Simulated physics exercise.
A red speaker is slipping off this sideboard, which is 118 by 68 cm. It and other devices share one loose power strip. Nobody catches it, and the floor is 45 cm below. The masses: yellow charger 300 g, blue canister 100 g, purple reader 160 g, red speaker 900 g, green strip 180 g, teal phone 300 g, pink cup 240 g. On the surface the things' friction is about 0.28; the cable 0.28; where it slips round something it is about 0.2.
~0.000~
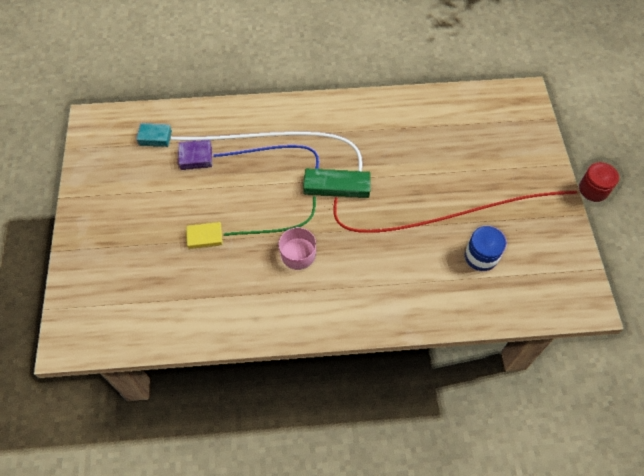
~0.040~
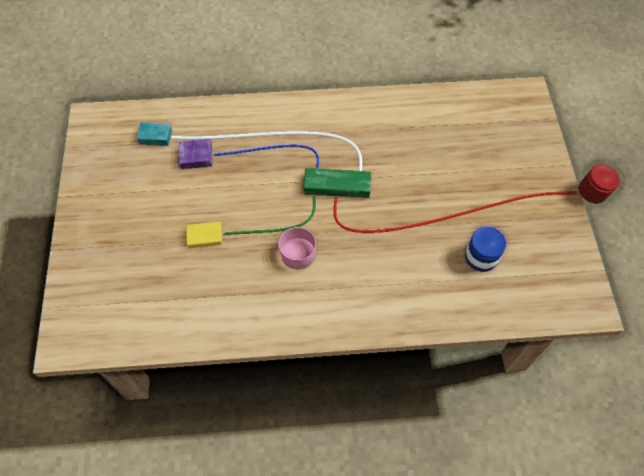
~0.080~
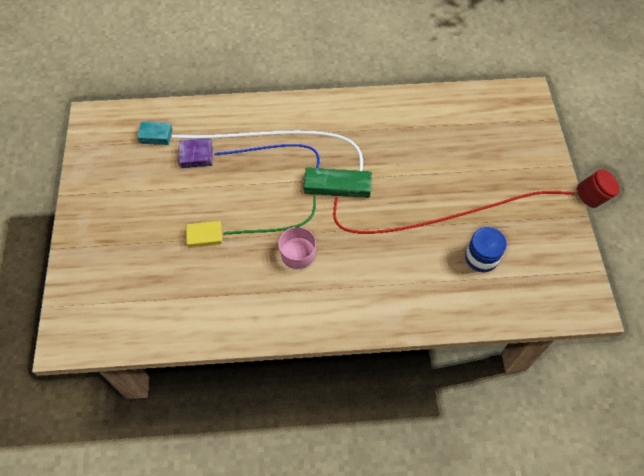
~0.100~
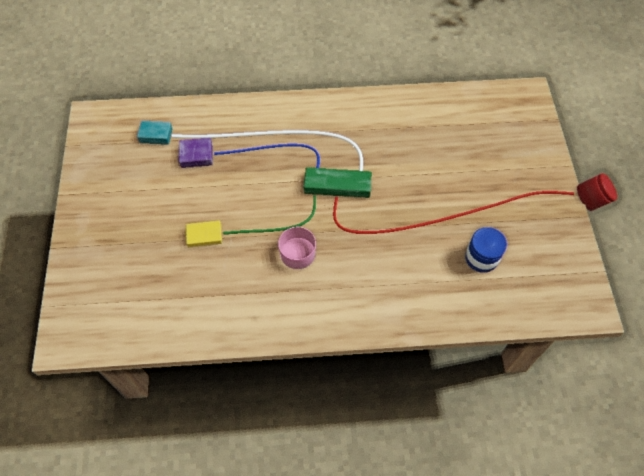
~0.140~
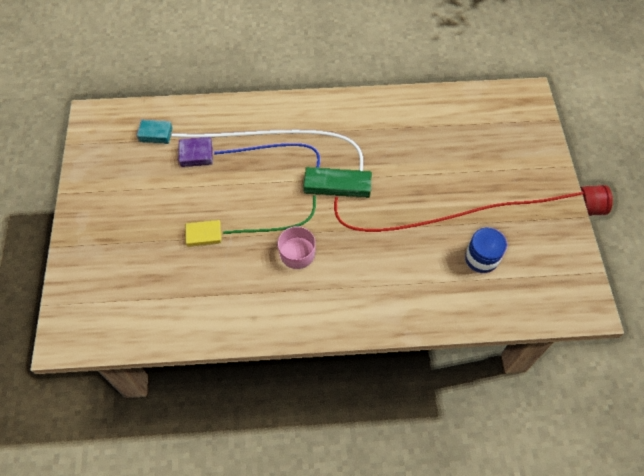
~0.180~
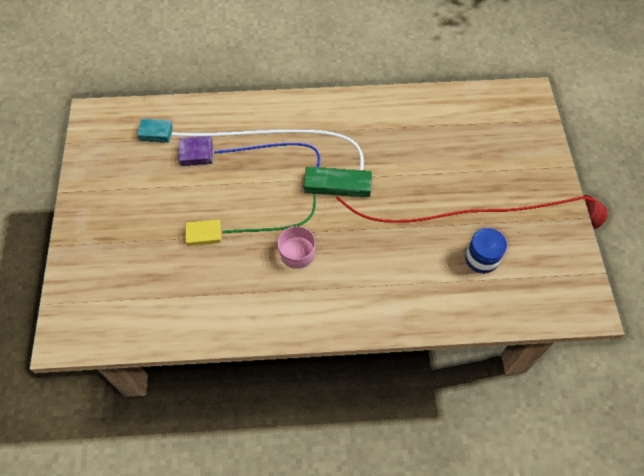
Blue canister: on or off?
On.
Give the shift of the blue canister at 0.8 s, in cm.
0 cm or thereabouts.
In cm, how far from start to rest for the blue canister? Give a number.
0 cm.
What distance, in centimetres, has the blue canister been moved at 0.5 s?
0 cm.
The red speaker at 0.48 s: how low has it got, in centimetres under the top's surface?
Measured: Near 35 cm.
At 0.5 s, the strip's end of the red cable at (441, 177); yellow charger 29 cm off its start, purple reader 28 cm off its start, green strip 20 cm off its start.
At 0.8 s, the strip's end of the red cable at (499, 164); yellow charger 60 cm off its start, purple reader 54 cm off its start, green strip 35 cm off its start.
At 1.1 s, the strip's end of the red cable at (501, 164); yellow charger 65 cm off its start at (502, 221), purple reader 56 cm off its start at (440, 174), green strip 36 cm off its start at (496, 166).
At 1.4 s, the strip's end of the red cable at (501, 164); yellow charger 65 cm off its start, purple reader 56 cm off its start, green strip 36 cm off its start.
At 2.6 s, the strip's end of the red cable at (501, 164); blue canister 0 cm off its start at (490, 243), yellow charger 65 cm off its start at (502, 221), purple reader 56 cm off its start at (440, 174), green strip 36 cm off its start at (496, 166).
